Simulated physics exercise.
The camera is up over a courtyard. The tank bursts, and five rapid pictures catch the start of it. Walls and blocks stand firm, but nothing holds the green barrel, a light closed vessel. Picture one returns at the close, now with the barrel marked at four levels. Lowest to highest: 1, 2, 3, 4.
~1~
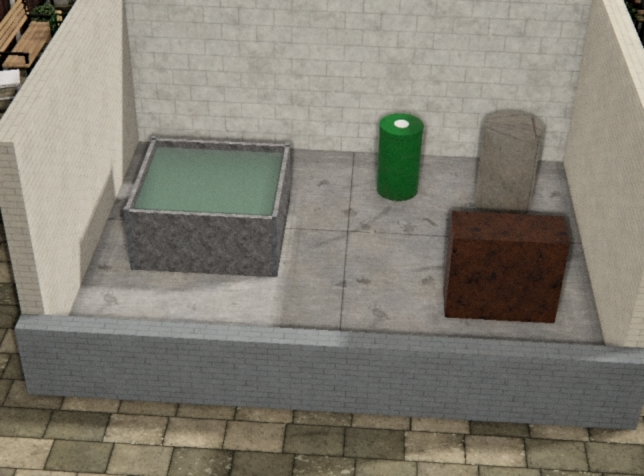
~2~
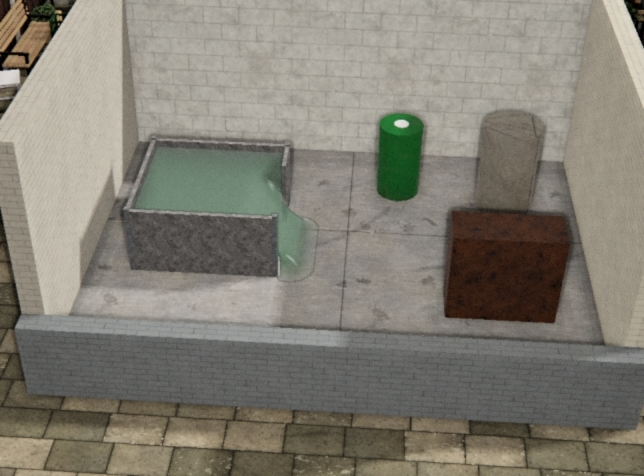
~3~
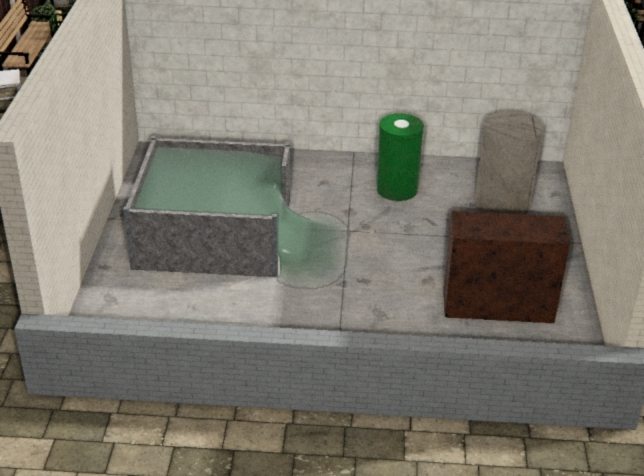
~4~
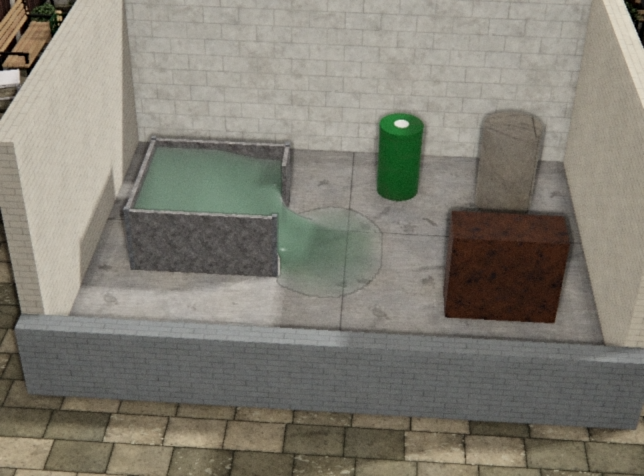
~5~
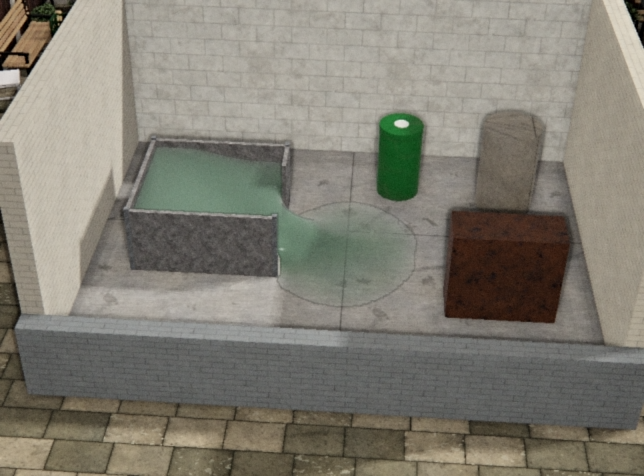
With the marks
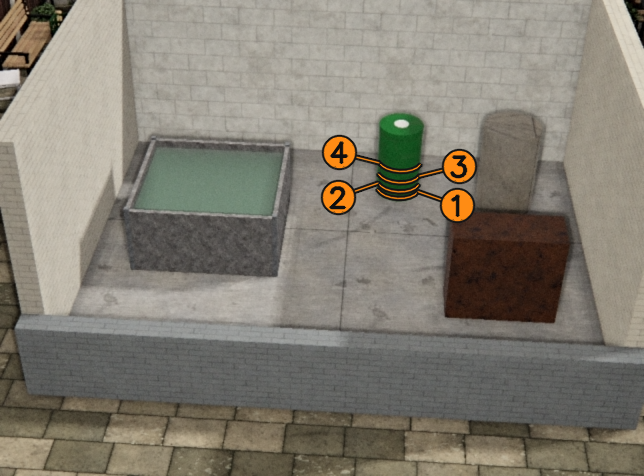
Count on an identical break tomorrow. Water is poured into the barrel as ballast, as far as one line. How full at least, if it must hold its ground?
Line 2 just does it.
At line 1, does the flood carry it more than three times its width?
No, less.
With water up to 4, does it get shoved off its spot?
No, not at all.
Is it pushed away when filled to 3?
No, that is safe.
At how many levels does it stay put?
Three of them.
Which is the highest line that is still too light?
Line 1.
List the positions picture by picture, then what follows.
In the first frame, lid of the green barrel at (402, 124); tank full, its middle at (211, 182).
In the second frame, 2 % of the ground under water, its edge towards the barrel at (307, 221).
In the third frame, 4 % of the ground under water, its edge towards the barrel at (328, 217).
In the fourth frame, 8 % of the ground under water, its edge towards the barrel at (365, 220).
In the fifth frame, lid of the green barrel at (402, 124); 11 % of the ground under water, its edge towards the barrel at (376, 211).
In orange, 1 at (397, 198); 2 at (398, 191); 3 at (398, 182); 4 at (399, 171); from the bottom up 1, 2, 3, 4.
With 1, it is pushed about twice its own width away.
With 2, it does not move.
With 3, it does not move.
With 4, it does not move.
